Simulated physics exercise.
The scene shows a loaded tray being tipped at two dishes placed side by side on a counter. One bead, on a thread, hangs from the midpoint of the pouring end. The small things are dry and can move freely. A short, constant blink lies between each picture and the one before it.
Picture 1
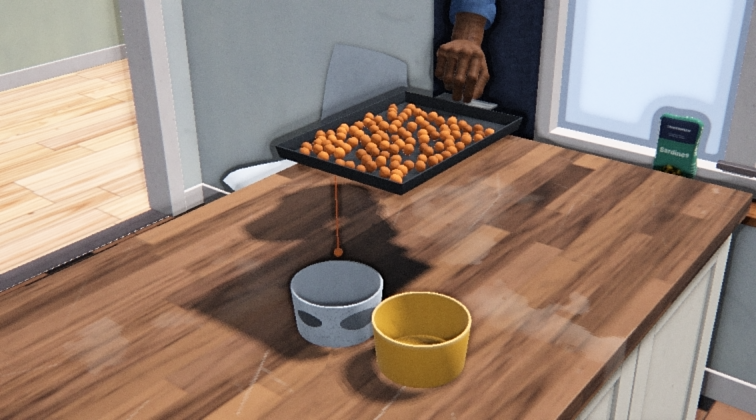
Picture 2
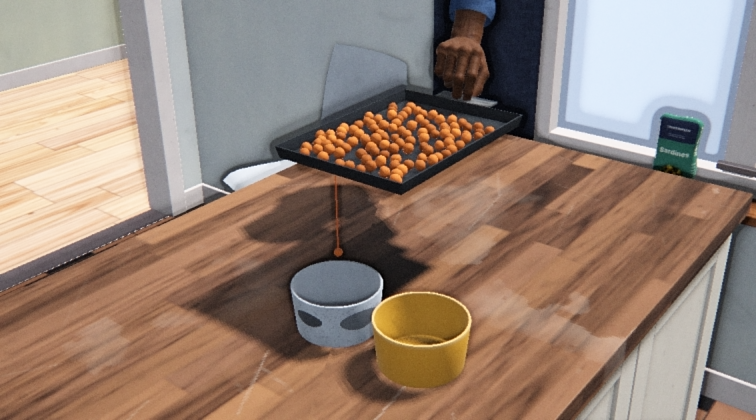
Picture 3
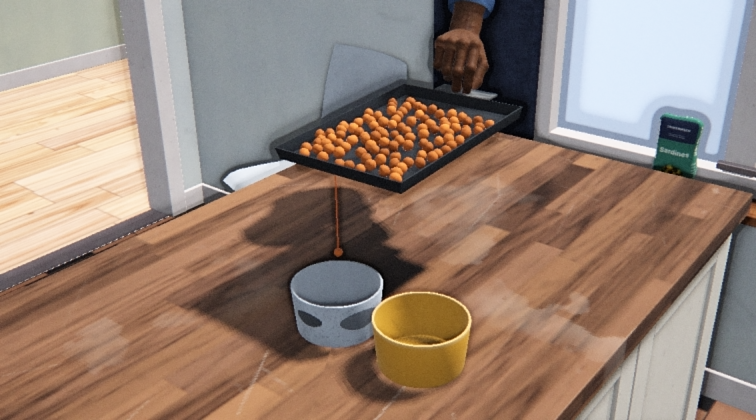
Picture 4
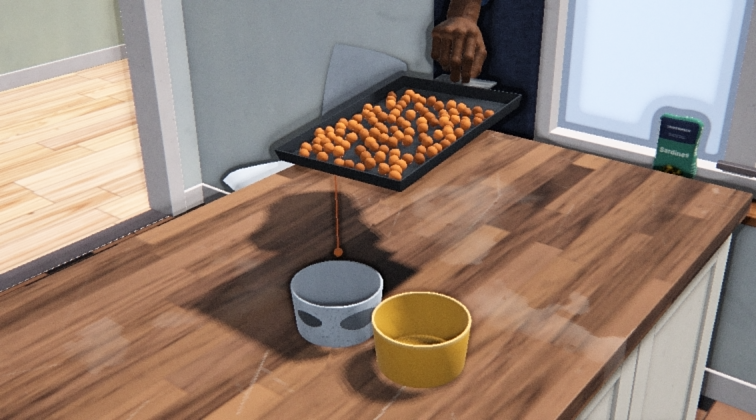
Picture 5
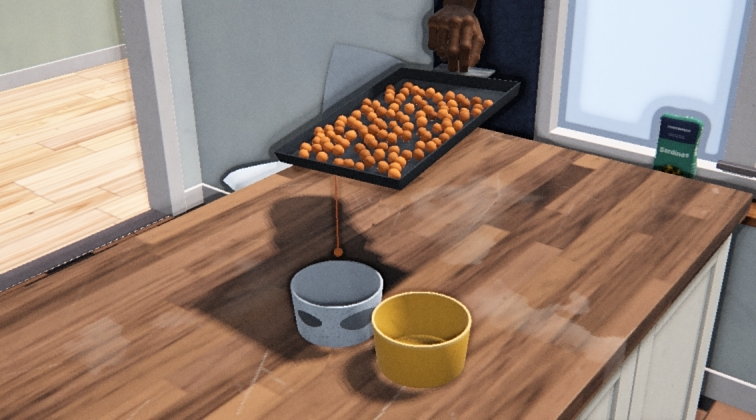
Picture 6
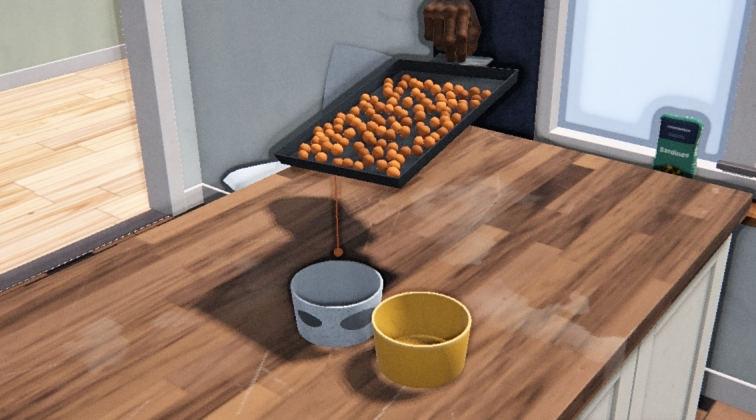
A kitchen with a wooden countertop is seen from above at an angle, with a pale wood floor to the left and a bright window behind. A dark hand holds a black tray of orange-brown balls above a grey-blue dish and a yellow one, an orange bead hanging from its near end. The hand slowly raises the far end, tilting the tray slightly toward its left corner, while the balls, dishes and camera show no clear movement of their own.
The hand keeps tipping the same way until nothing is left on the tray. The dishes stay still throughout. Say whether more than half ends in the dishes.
Most likely the dishes will collect not even half of it.
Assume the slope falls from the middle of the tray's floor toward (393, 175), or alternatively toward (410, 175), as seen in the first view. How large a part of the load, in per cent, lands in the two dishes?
I'd put it at some 60 % and then some 30 %.
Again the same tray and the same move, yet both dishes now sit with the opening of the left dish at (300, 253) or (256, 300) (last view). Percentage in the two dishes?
70 and 0 %.
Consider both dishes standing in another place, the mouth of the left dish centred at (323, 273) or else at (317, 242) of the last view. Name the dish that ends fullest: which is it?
In the first try it's the one on the left, and in the second it's the one on the left.
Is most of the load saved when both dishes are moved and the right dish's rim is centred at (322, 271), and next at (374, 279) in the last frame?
First try: A majority; second try: A majority.
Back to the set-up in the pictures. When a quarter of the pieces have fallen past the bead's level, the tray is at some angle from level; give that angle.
95°, roughly.
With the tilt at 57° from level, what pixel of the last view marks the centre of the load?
I'd put the middle close to (331, 124).
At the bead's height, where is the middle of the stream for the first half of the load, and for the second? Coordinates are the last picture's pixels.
Earlier half at (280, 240), later half at (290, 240).
Soon, tray tipped steeply; all on the tray.
A while on, tray tipped right over; most on the tray; a small part outside both; a small part in the air.
Towards the end, tray tipped past a quarter turn; a small part in the left dish; most outside both.
Finally, tray tipped past a quarter turn; none in the right dish; a small part in the left dish; most outside both.
